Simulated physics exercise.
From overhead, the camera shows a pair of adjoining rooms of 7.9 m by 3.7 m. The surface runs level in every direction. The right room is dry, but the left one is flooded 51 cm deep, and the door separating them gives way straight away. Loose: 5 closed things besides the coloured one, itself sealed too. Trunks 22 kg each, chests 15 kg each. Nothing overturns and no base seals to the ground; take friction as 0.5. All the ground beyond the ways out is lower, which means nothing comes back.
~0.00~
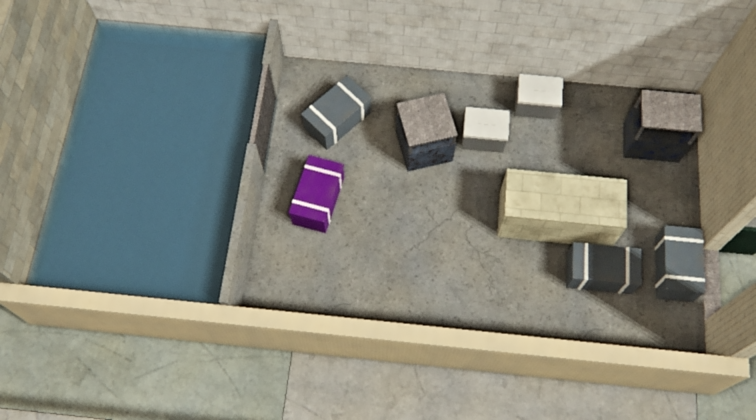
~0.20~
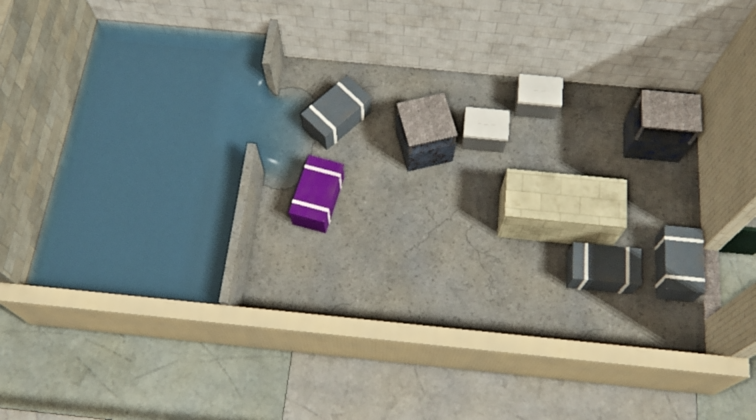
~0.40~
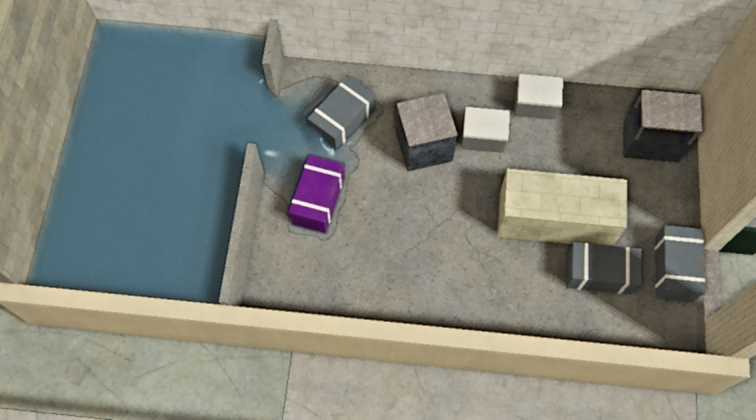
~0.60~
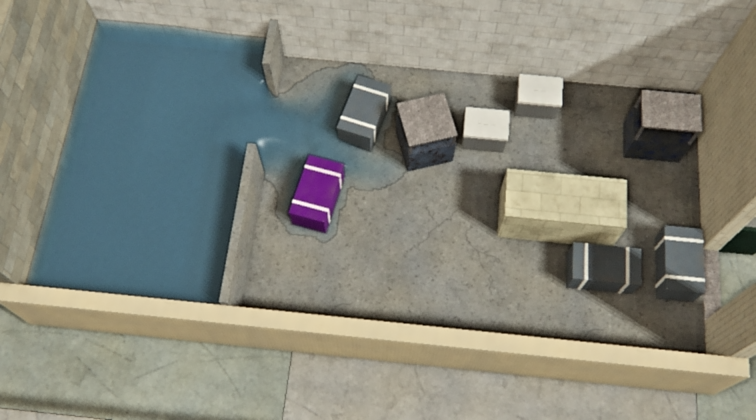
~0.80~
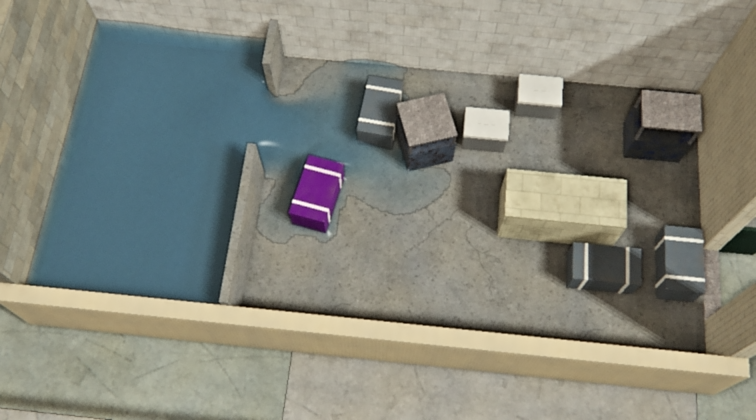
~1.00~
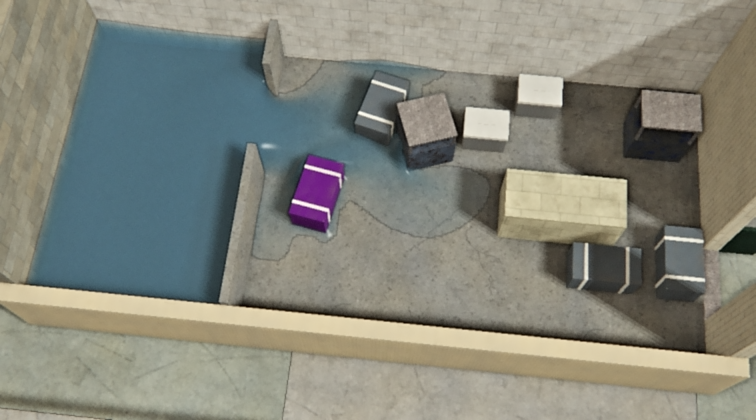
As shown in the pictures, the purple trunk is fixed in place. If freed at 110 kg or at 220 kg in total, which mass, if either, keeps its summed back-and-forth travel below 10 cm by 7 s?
I'd say the lighter is plenty.
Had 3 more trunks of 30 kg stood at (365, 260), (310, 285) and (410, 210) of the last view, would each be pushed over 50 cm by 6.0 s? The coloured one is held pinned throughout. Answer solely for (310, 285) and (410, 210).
The first is below the mark, the second above the mark.
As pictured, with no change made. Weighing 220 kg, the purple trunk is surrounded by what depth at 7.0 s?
Close to 9 cm deep.
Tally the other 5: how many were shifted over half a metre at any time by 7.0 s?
Count: 5.
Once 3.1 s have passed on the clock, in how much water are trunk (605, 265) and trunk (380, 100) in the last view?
Roughly 1 and 8 cm.
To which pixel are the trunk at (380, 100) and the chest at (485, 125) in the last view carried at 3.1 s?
Estimated pixels: (560, 111) and (511, 154).
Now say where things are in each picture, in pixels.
The purple trunk at (316, 188), on the bottom; 8.7 m2 under water; 0 of 6 have shifted, in the first picture.
The purple trunk at (316, 188), on the bottom; 9.4 m2 under water; 0 of 6 have shifted, in the second picture.
The purple trunk at (316, 188) rests on the ground; water covers 10.1 m2; 1 of 6 have shifted, in the third picture.
The purple trunk at (316, 188) rests on the ground; water covers 11.0 m2; 1 of 6 have shifted, in the fourth picture.
The purple trunk at (316, 188) rests on the ground; 12.0 m2 under water; 1 of 6 have shifted, in the fifth picture.
The purple trunk at (316, 188), on the bottom; water covers 13.2 m2; 1 of 6 have shifted, in the sixth picture.
After 1.4 s the purple trunk would be 0 cm from its start with 110 kg and 0 cm from its start with 220 kg; 9 cm of water round it then.
After 3.1 s the purple trunk would be 0 cm from its start with 110 kg and 0 cm from its start with 220 kg; 7 cm of water round it then.
After 4.9 s the purple trunk would be 0 cm from its start with 110 kg and 0 cm from its start with 220 kg; 9 cm of water round it then.
After 7.0 s the purple trunk would be 0 cm from its start with 110 kg and 0 cm from its start with 220 kg; 9 cm of water round it then.
